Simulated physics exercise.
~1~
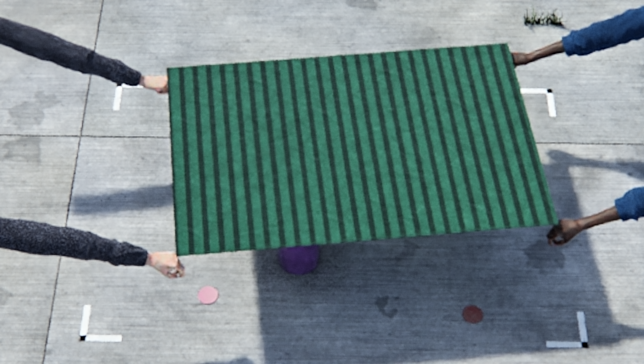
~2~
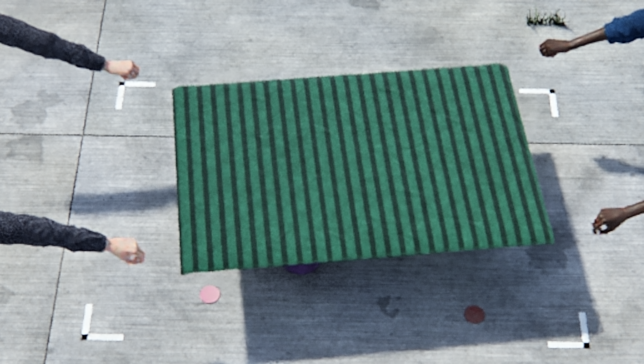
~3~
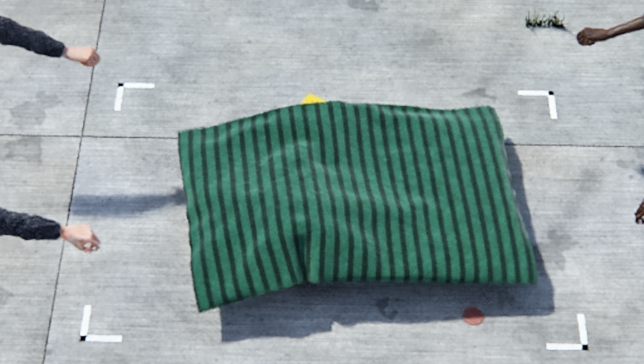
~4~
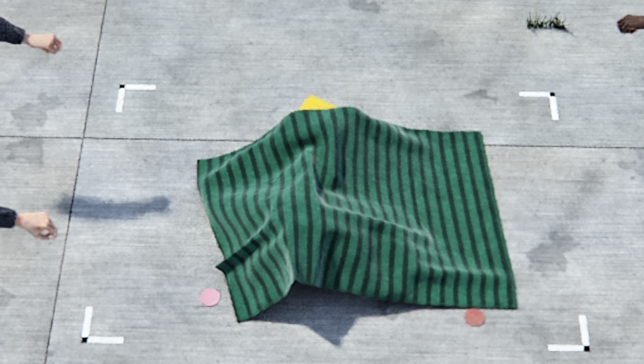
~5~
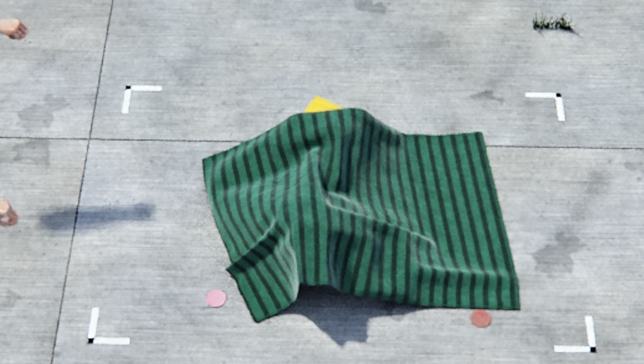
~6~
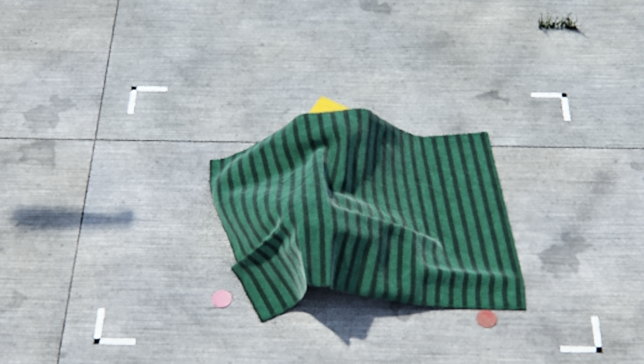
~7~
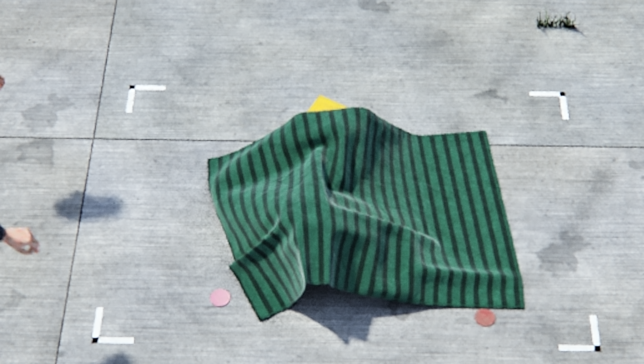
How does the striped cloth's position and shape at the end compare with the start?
At the start it is held out flat and taut by the hands, higher in the view. By the end it lies lower in the view, draped in uneven raised folds with nobody holding it.
